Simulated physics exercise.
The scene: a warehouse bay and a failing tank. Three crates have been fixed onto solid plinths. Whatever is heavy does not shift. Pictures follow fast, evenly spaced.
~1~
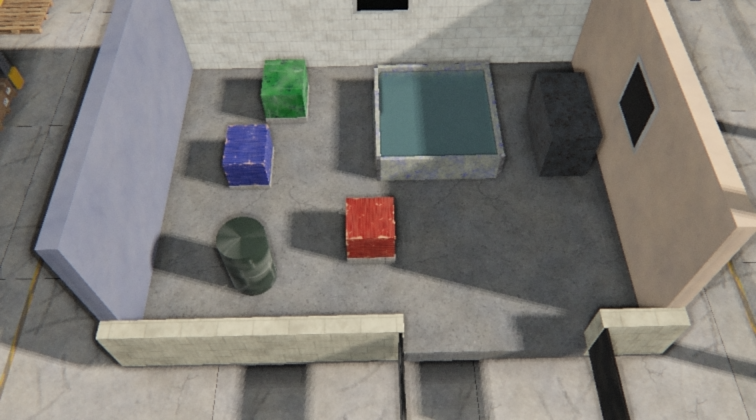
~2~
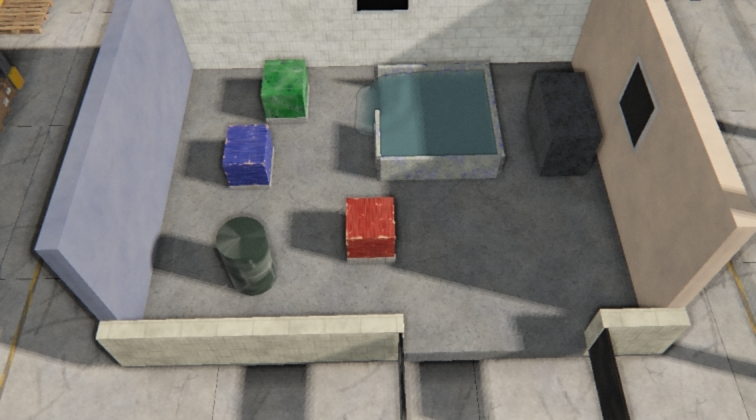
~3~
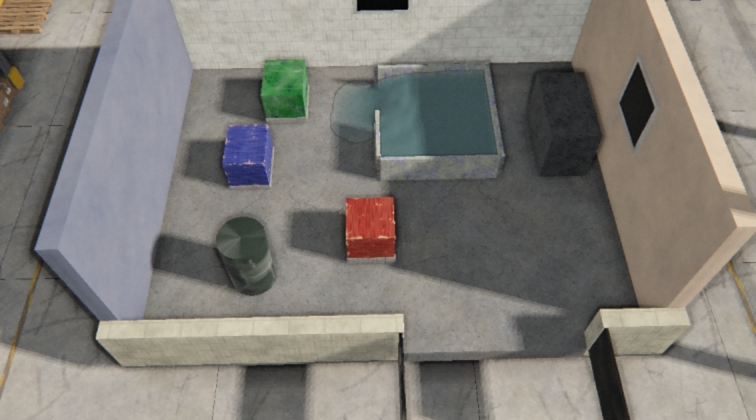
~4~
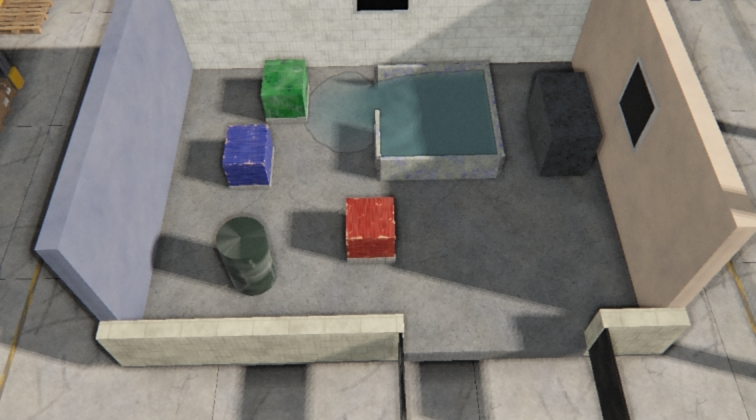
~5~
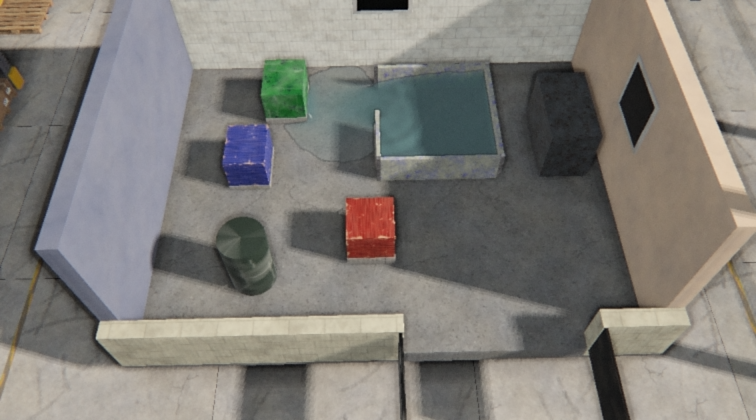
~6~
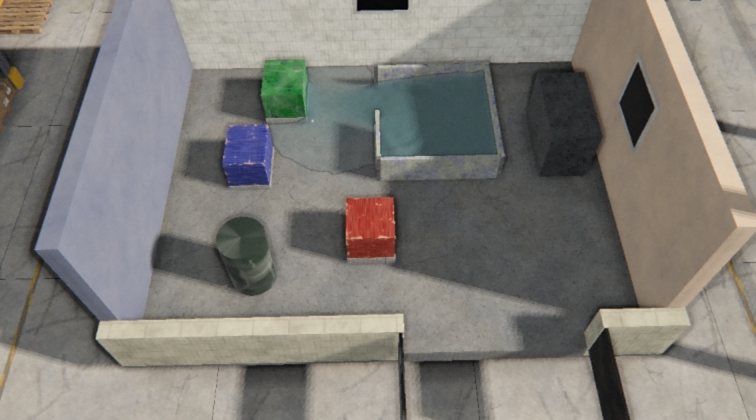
The clip opens on a walled bay where a full, still tank stands among green, blue and red crates, a dark barrel and a black block. Water pours through a gap in the tank's left side, then spreads leftward in a thin, widening sheet until it reaches the green crate.
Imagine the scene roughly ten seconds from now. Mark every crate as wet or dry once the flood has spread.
Blue crate: Wet, red crate: Dry, green crate: Wet.
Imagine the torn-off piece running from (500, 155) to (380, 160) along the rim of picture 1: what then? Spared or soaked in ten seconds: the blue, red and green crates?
Then the blue crate is untouched, the red crate gets flooded and the green crate is untouched.
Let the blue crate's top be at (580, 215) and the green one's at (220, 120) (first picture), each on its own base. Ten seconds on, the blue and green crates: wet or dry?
As I see it - blue crate is left untouched, green crate gets submerged.
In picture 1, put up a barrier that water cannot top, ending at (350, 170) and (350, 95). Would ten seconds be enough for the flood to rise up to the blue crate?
Blue crate stays out of it.
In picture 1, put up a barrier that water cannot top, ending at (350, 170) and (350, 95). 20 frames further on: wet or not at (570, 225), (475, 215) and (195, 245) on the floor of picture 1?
The first point comes out unwetted, the next inundated, the last inundated.
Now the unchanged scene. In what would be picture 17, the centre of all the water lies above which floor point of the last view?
It is near (373, 122).
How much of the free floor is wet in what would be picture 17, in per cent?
Share estimate: About 25 per cent.
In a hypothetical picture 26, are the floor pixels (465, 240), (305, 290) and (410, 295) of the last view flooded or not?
Going through them one by one, the first is spared, the second waterlogged and the third spared.
A moment on, water covers 15 % of the floor; the blue crate water round its plinth, the red crate not reached, the green crate water round its plinth.
Next, water covers 25 % of the floor; the blue crate water round its plinth, the red crate not reached, the green crate water round its plinth.
Then, water covers 45 % of the floor; the blue crate water round its plinth, the red crate water round its plinth, the green crate water round its plinth.
Later, water covers 65 % of the floor; the blue crate water round its plinth, the red crate water round its plinth, the green crate water round its plinth.
In the end, water covers 90 % of the floor; the blue crate was topped, the red crate stayed above the water, the green crate was topped.
